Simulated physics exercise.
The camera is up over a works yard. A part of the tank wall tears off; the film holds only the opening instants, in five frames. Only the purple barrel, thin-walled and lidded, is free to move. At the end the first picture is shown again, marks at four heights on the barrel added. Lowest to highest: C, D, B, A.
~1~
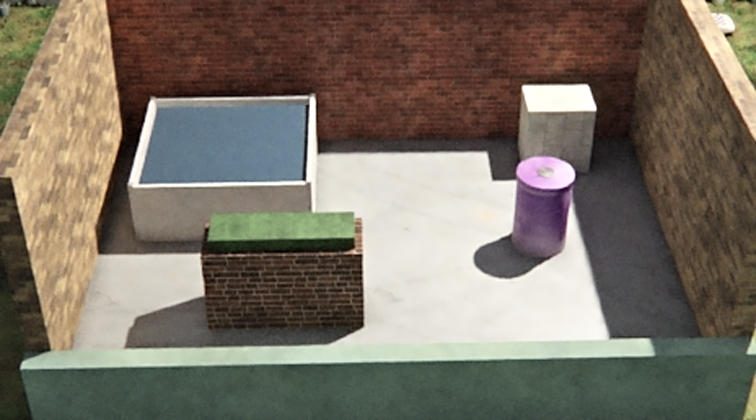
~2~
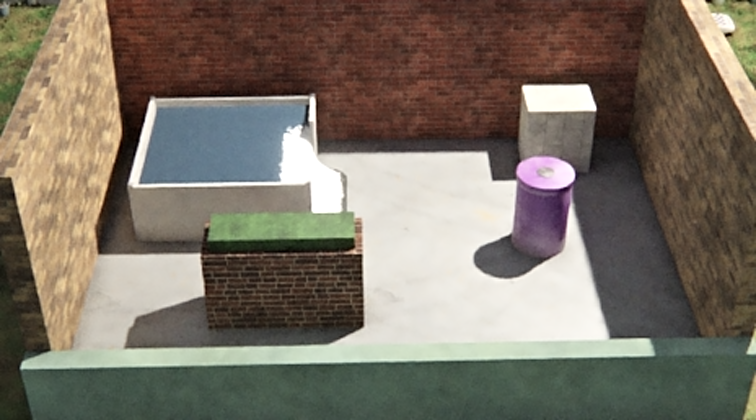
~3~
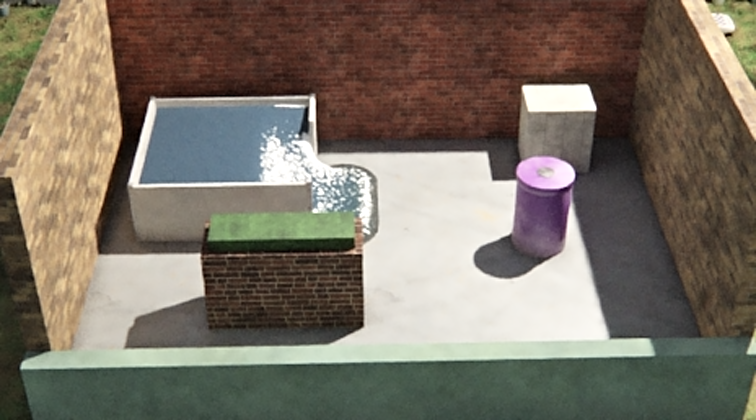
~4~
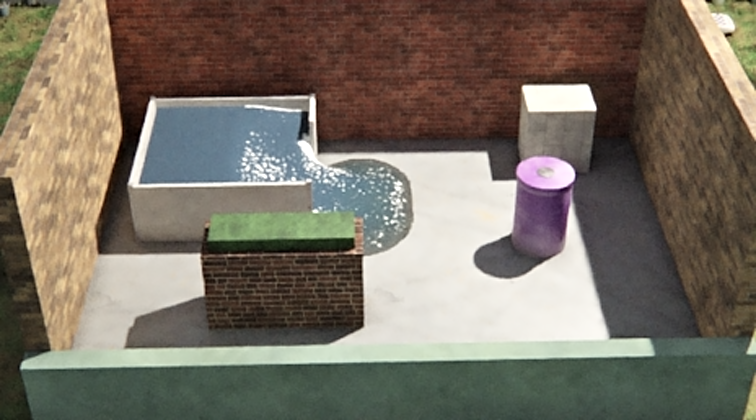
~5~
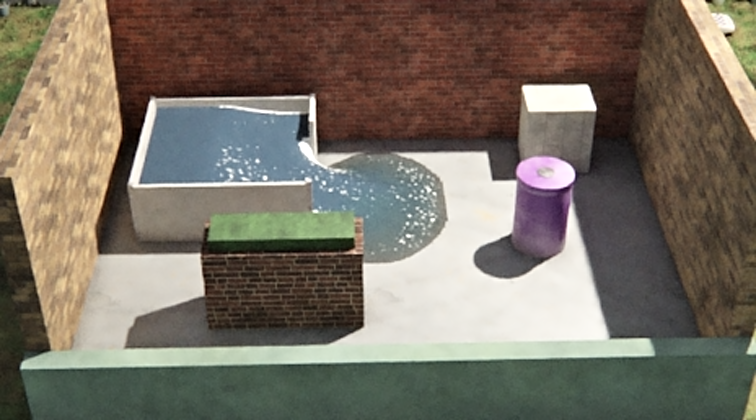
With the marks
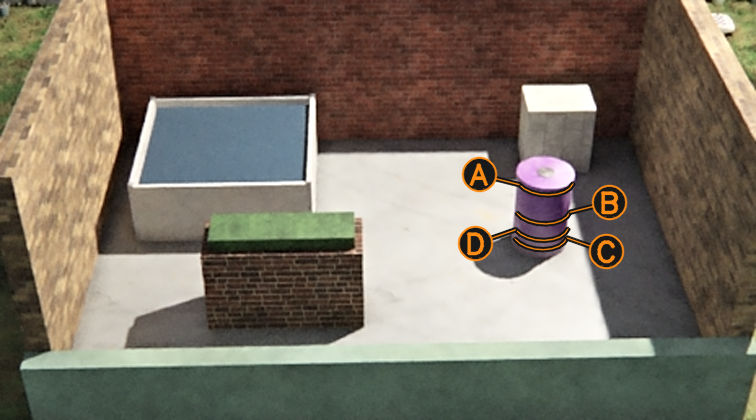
Water pouring from the right side of a pale tank and spreading across a walled yard while a purple barrel stands still.
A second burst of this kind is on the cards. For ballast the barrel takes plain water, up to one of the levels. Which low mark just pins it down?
Line B.
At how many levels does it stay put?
Two.
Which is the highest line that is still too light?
That is line D.
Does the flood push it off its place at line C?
Yes.
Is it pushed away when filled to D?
Yes, it does.
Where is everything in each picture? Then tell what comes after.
Lid of the purple barrel at (545, 173); tank full, its middle at (227, 145).
Water covers 2 % of the ground, mostly out of sight from here.
Water covers 4 % of the ground, mostly out of sight from here.
Water covers 8 % of the ground and is seen nearest the barrel at (403, 218).
Lid of the purple barrel at (545, 173); water covers 11 % of the ground and is seen nearest the barrel at (433, 232).
On the marked copy, A at (548, 195); B at (546, 223); C at (543, 249); D at (544, 240); from the bottom up C, D, B, A.
With A, it does not move.
With B, it does not move.
With C, it is pushed about 4 times its own width away.
With D, it is pushed about its own width away.
